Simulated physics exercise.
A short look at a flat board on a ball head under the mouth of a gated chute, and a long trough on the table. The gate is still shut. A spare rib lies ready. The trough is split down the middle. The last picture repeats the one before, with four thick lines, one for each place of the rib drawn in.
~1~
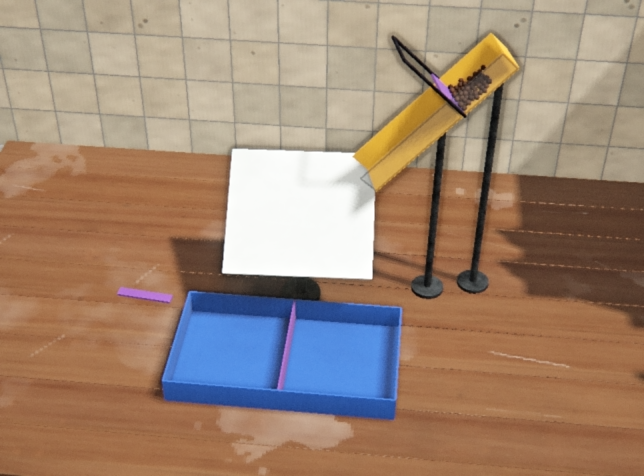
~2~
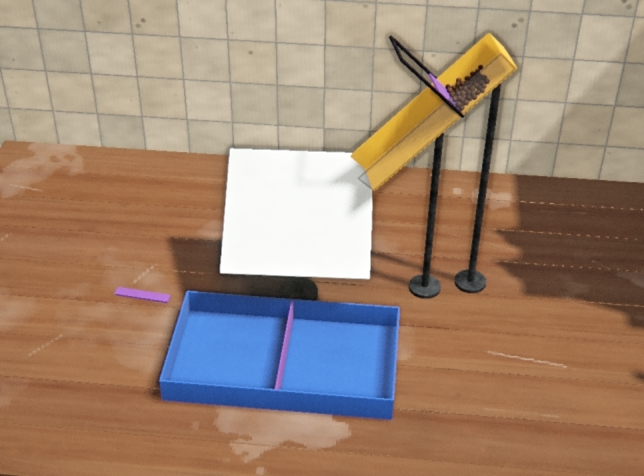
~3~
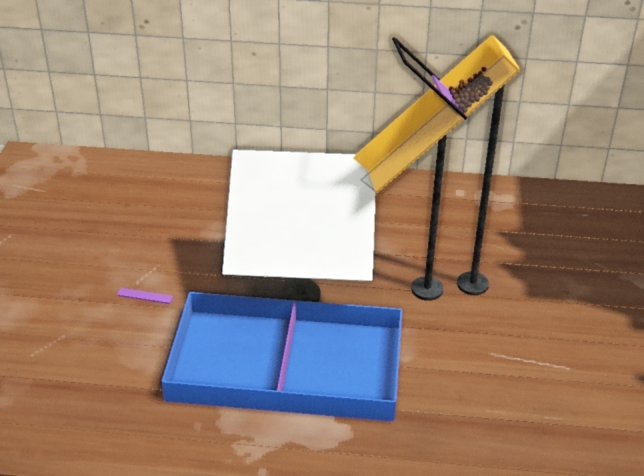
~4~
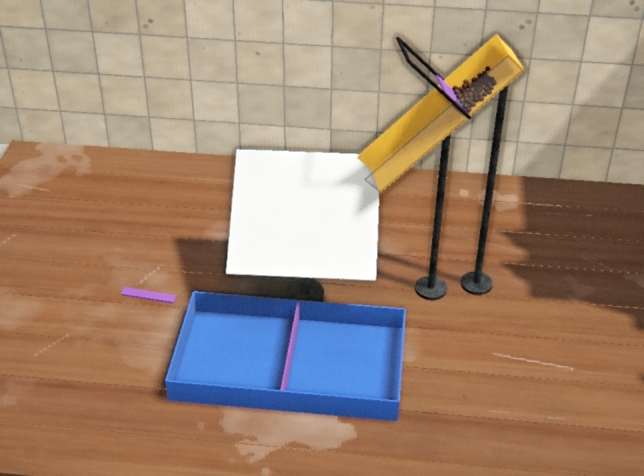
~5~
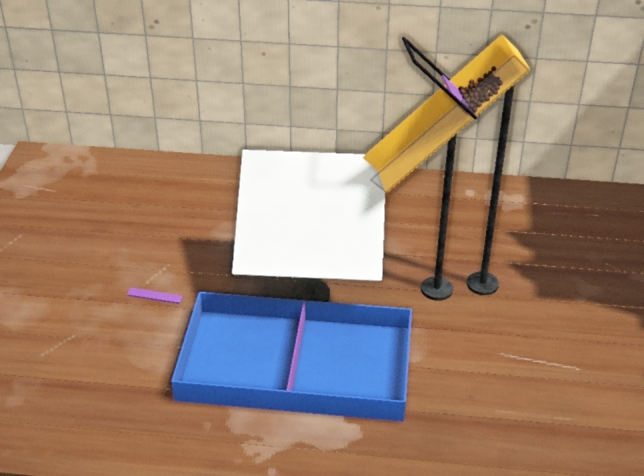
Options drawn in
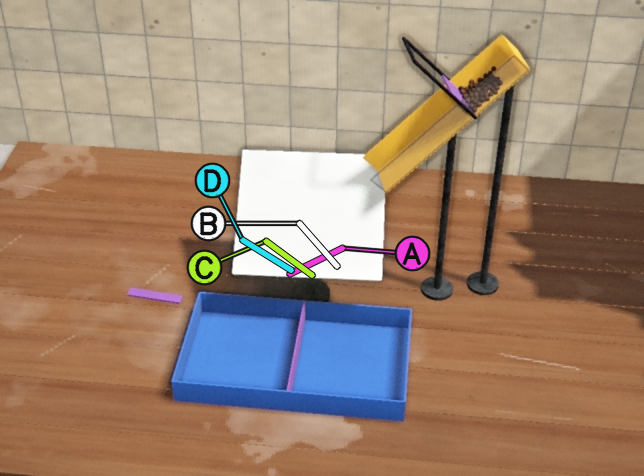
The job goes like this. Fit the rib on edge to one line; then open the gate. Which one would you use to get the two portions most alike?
Take D.
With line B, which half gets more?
More lands on the right.
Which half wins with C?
Right.
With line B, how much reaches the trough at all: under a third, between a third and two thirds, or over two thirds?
Line B gives over two thirds.
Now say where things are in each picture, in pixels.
Load behind the gate (470, 92), allspice berries; lip of the chute (372, 180), sloping fairly steeply, in the first frame.
Middle of the board (298, 212), tilted fairly steeply; middle of its low edge (295, 275); of its high edge (302, 151), in the second frame.
Front corners of the trough (163, 381) and (395, 402); front end of its middle wall (278, 391); gate still shut (440, 88), in the third frame.
Middle of the load (474, 93); lip (376, 181), in the fourth frame.
Middle of the load (480, 93); lip (382, 181), in the fifth frame.
On the marked copy, line A from (342, 248) to (289, 273); line B from (299, 223) to (337, 266); line C from (265, 241) to (312, 275); line D from (242, 240) to (291, 270).
With A, of what is caught, almost all in the left half, just a few in the right.
With B, of what is caught, about a tenth in the left half, the larger part in the right.
With C, of what is caught, about a tenth in the left half, the larger part in the right.
With D, of what is caught, roughly a third in the left half, roughly two thirds in the right.
